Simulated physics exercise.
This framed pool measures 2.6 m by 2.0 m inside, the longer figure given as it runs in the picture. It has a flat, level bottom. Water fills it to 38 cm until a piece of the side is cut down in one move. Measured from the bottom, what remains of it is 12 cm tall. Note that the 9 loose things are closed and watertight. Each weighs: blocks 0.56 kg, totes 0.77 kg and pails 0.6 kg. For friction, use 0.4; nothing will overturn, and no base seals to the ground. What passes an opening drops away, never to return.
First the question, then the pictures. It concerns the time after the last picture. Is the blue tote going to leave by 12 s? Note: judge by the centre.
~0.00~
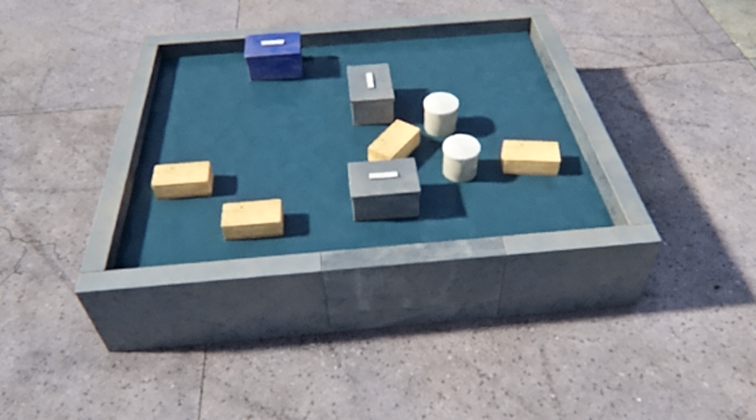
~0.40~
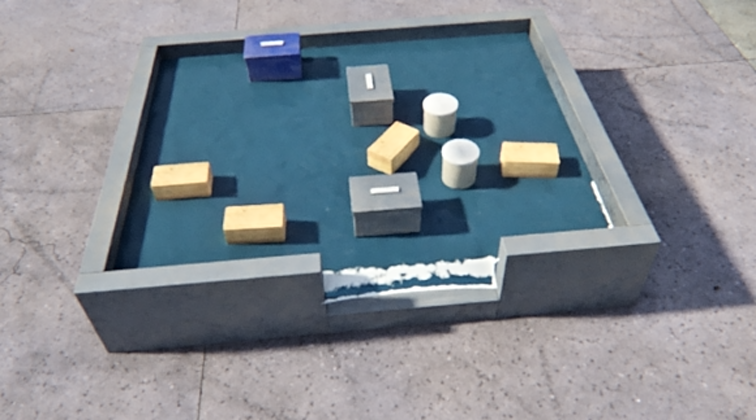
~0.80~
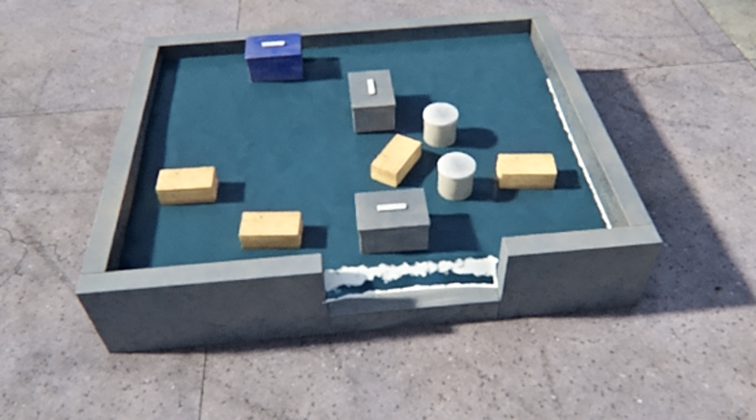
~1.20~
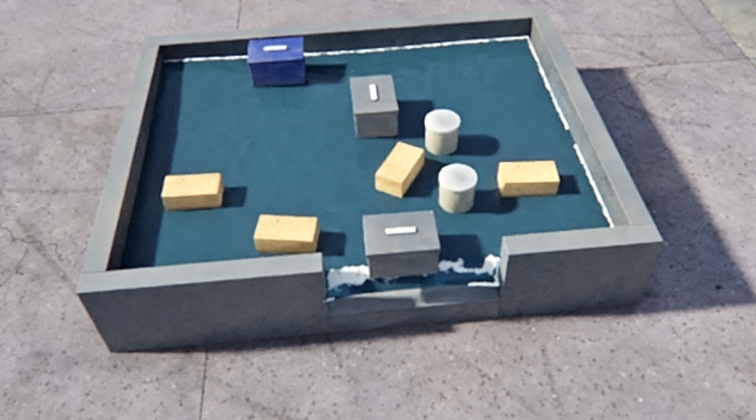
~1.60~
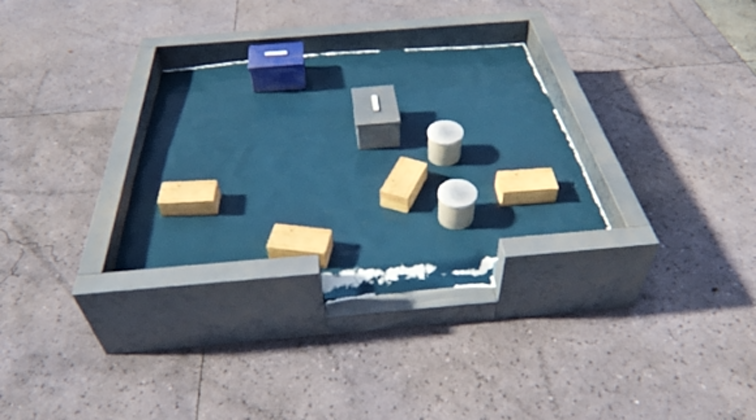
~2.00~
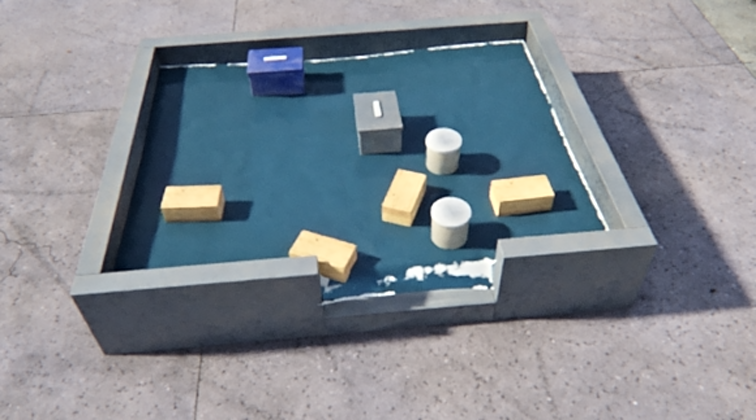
It ends up in the pool.
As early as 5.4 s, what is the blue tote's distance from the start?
About 10 cm out of place.
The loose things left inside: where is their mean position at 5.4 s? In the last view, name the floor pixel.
I'd say about (339, 206) in the last view.
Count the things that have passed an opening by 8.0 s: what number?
By that moment the number is 6.
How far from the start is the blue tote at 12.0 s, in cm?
Close to 20 cm by then.
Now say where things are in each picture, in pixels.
In the first picture, the blue tote at (273, 44) floats; about 1970 L in view; 0 of 9 have shifted.
In the second picture, the blue tote at (272, 45) floats; about 1930 L in view; 1 of 9 have shifted.
In the third picture, the blue tote at (273, 45) floats; about 1870 L in view; 6 of 9 have shifted.
In the fourth picture, the blue tote at (276, 50) floats; 35 cm deep round most things; 8 of 9 have shifted.
In the fifth picture, the blue tote at (276, 55), afloat, 4 cm from its start; about 1750 L in view; 8 of 9 have shifted.
In the sixth picture, the blue tote at (275, 60), afloat, 6 cm from its start; about 1690 L in view; 9 of 9 have shifted.
After 2.8 s the blue tote is near (280, 57), 0.1 m from its start, afloat; 3 of 9 are out; 6 afloat.
After 5.4 s the blue tote is near (286, 66), 0.1 m from its start, afloat; 5 of 9 are out; 4 afloat.
After 8.0 s the blue tote is near (288, 74), 0.2 m from its start, afloat; 6 of 9 are out; 3 afloat.
After 12.0 s the blue tote is near (294, 85), 0.2 m from its start, afloat; 6 of 9 are out; 3 afloat.
